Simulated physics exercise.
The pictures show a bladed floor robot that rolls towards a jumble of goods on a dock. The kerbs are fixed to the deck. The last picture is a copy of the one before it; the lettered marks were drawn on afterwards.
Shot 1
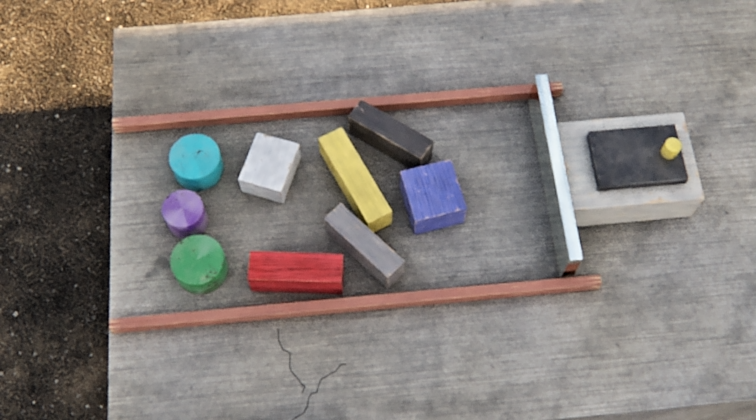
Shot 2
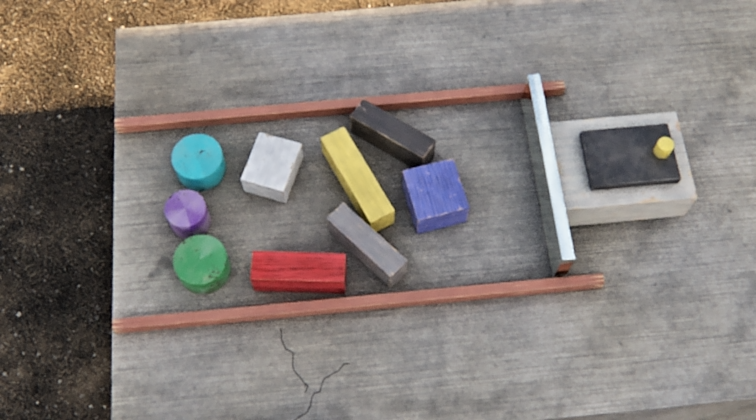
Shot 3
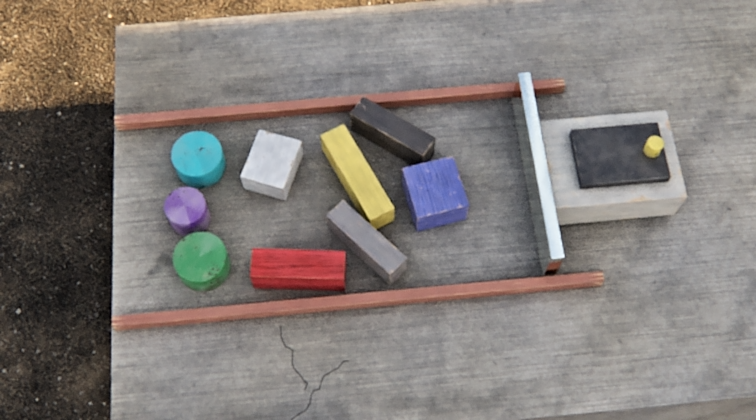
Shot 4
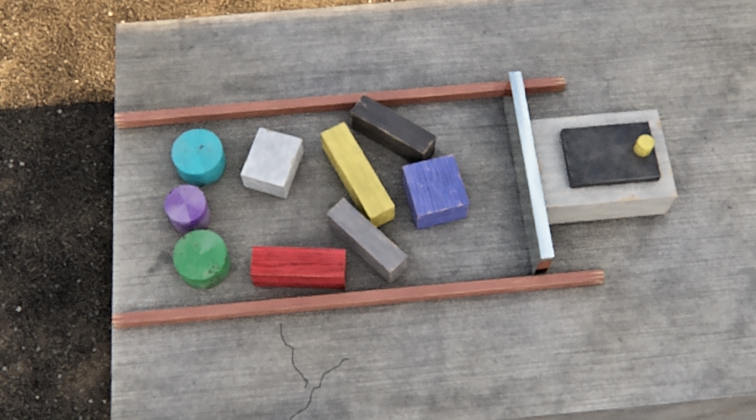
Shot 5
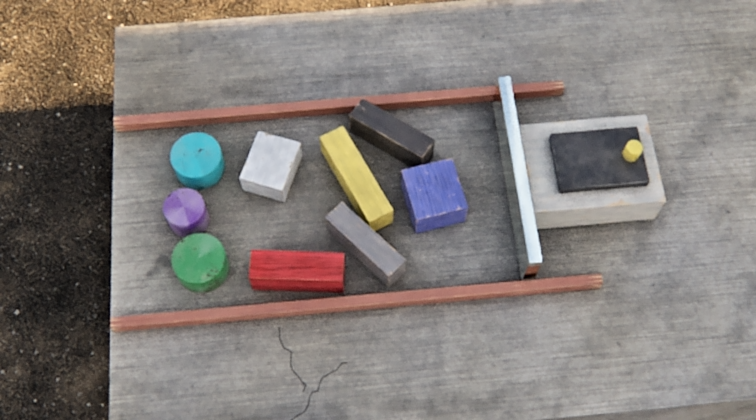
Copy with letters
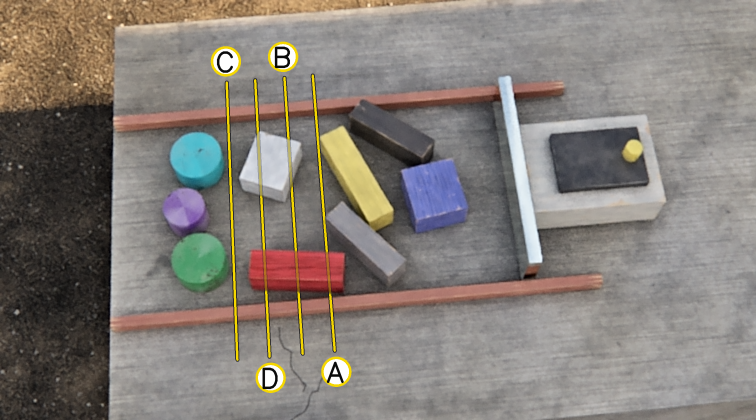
Bladed floor robot rolling slowly left between two reddish rails towards a jumble of unmoving coloured blocks and canisters.
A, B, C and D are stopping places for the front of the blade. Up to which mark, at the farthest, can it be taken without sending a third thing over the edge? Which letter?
Stop at C.
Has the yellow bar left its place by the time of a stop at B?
Yes.
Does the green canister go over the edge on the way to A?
No.
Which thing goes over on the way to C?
The turquoise canister.
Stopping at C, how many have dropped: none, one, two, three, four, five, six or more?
By then, one.
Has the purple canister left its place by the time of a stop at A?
By then, no.
On the marked copy, A at (323, 205); B at (293, 207); C at (232, 212); D at (262, 210).
With C. Early on, robot (489, 168); black bar (365, 138); grey bar (357, 252).
Further on, robot (384, 177); turquoise canister (169, 155); green canister (190, 256).
At the end, robot (305, 184); turquoise canister over the edge; green canister (116, 259); one fallen.
As for the rest, A is within the limit but short; B is within the limit but short; D is within the limit but short.
